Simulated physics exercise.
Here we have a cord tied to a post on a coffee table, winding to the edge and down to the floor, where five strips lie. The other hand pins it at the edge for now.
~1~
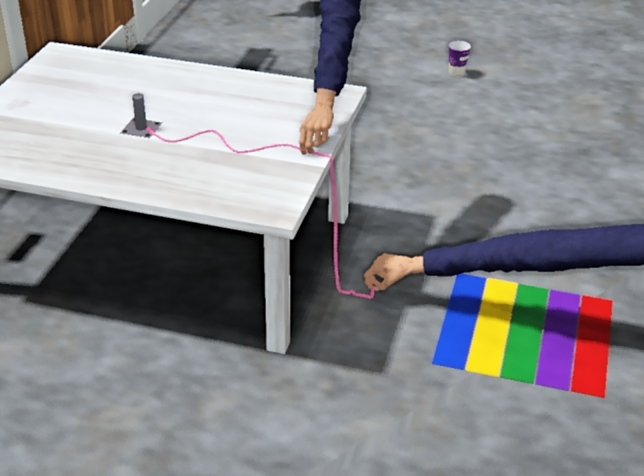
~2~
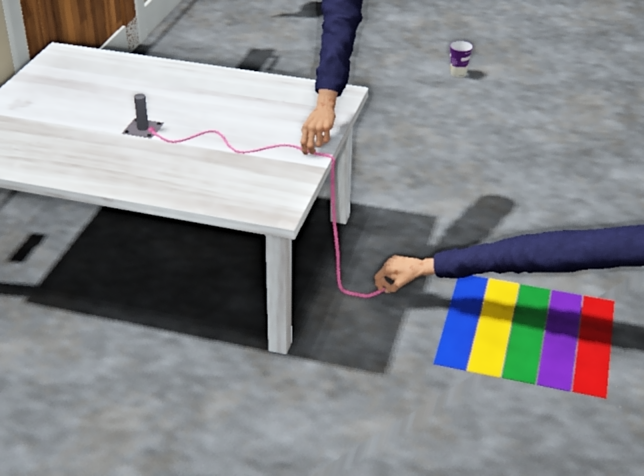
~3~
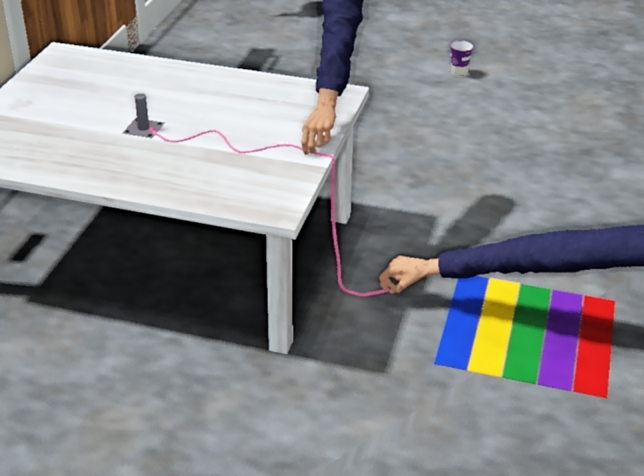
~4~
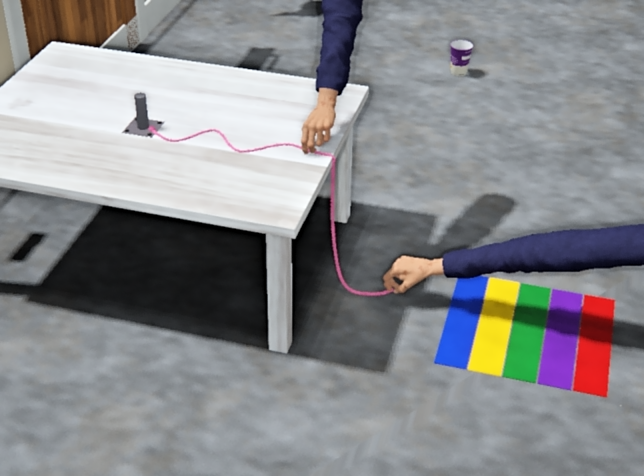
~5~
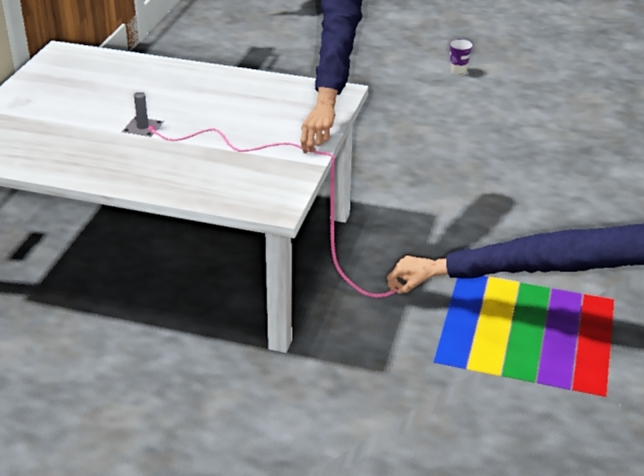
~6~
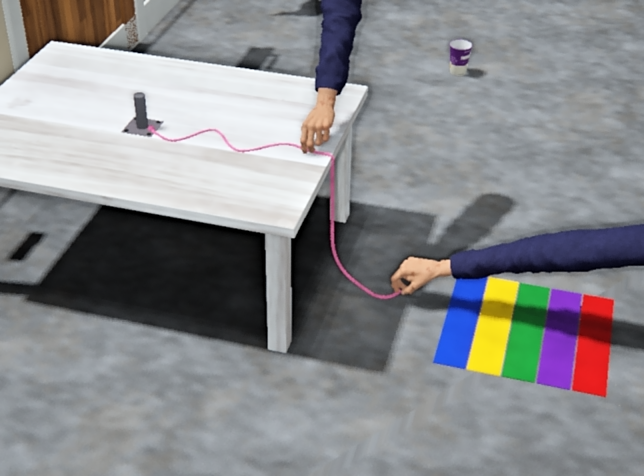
One hand pinned a pink cord at the edge of a white table while another, down near the floor, drew the cord's end slightly right toward the coloured strips, smoothing its bend a little.
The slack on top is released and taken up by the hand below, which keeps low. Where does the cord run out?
The end stops over the green strip.
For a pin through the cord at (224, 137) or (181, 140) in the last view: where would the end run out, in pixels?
About (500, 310) and (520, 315).
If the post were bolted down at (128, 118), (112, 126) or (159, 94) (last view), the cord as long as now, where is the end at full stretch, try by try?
The places are (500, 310), (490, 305) and (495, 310).
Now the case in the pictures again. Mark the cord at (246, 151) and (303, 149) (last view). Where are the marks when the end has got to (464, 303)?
Near (282, 147) and (332, 167).
Soon after, end near (464, 303); over blue.
Then, end near (503, 310); over yellow.
At full stretch, end near (526, 314); over green. It gets as far as the green strip.
